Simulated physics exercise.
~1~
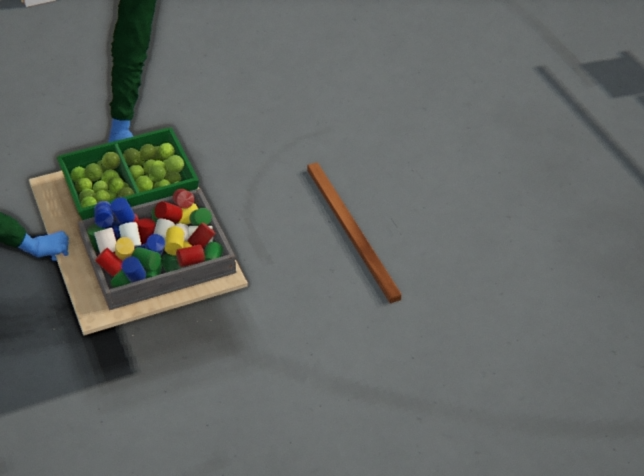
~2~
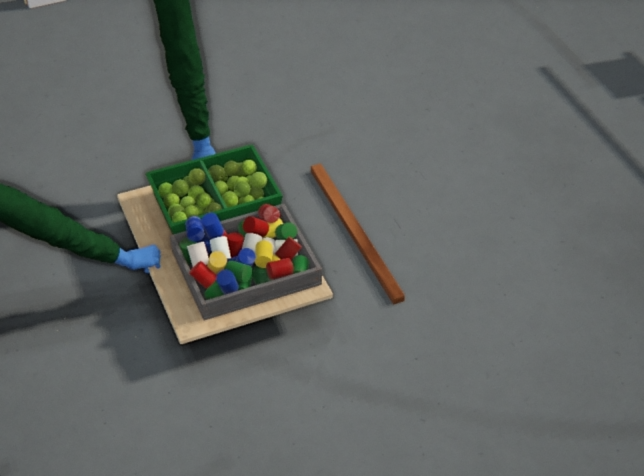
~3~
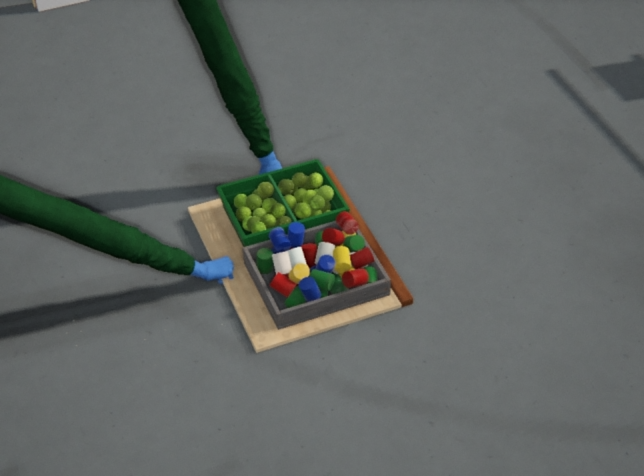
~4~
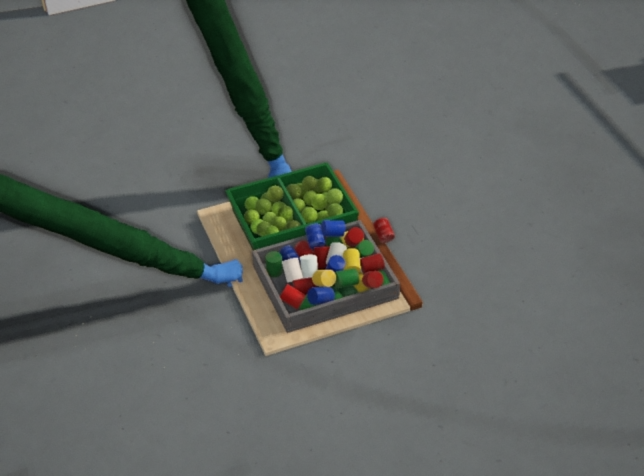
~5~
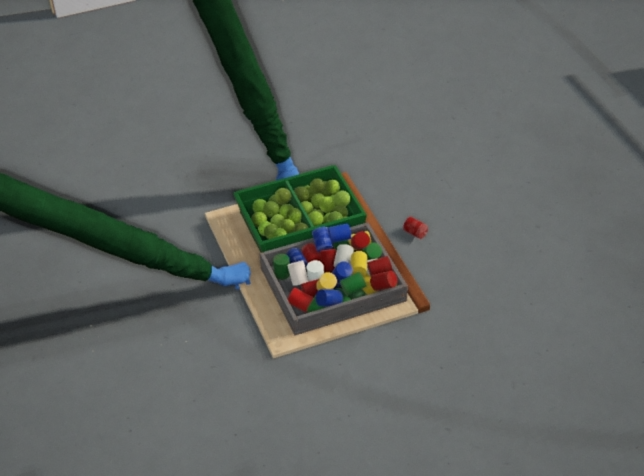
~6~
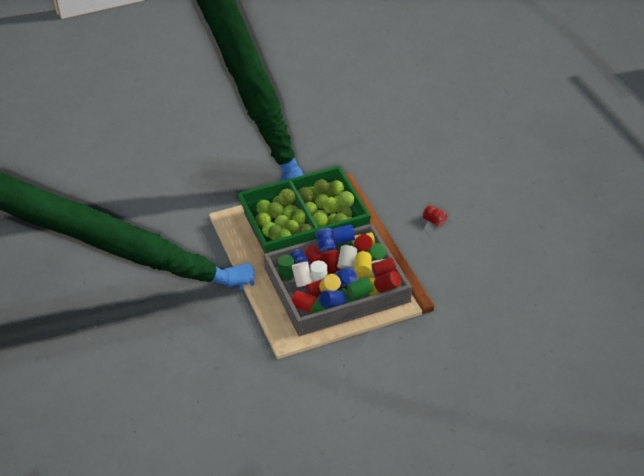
In this clip, two green-sleeved arms with blue gloves move a board holding a green basket of green apples and a grey basket of colourful jars rightward against a wooden batten, where it stops; one red jar tumbles out over the batten and ends up on the ground beyond.
